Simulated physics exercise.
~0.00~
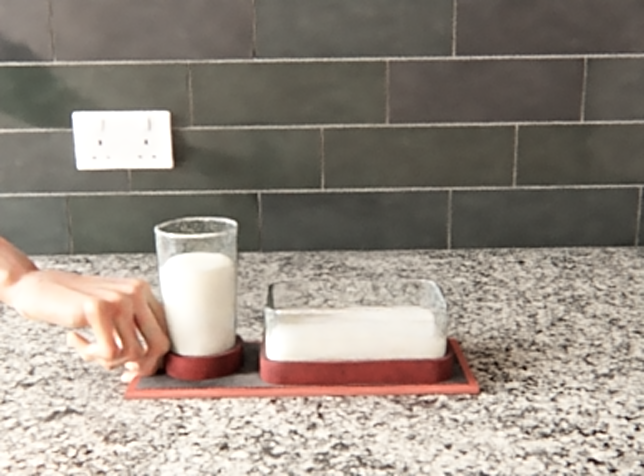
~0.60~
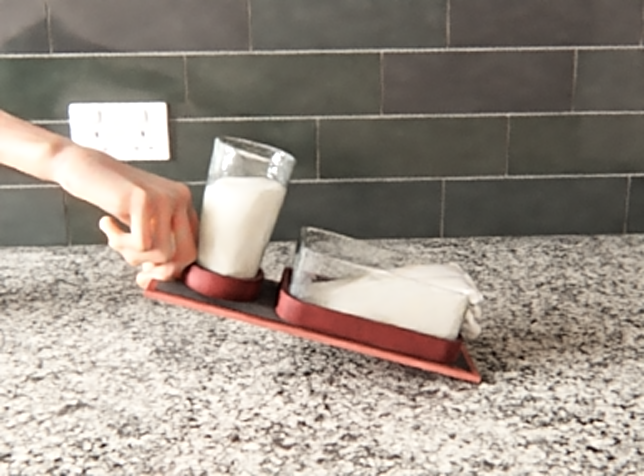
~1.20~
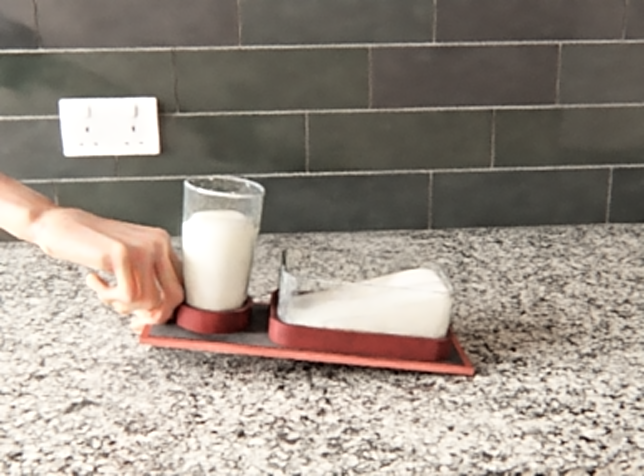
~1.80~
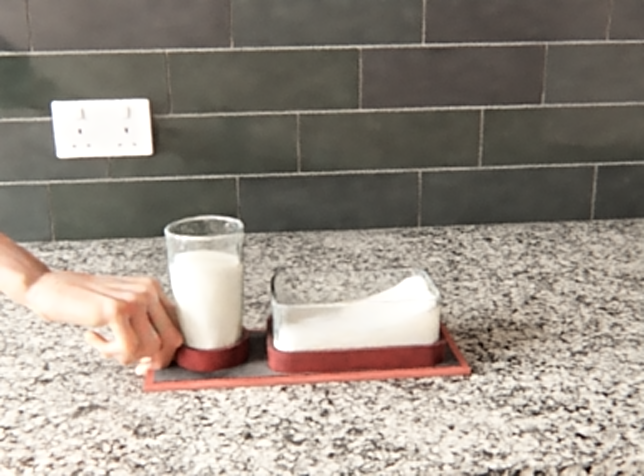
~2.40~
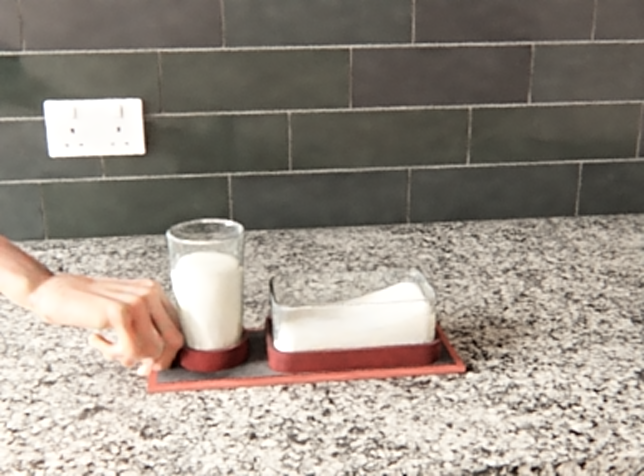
Kitchen counter with a hand tilting up a tray's left end and lowering it, milk staying heaped rightward in the glass tub.
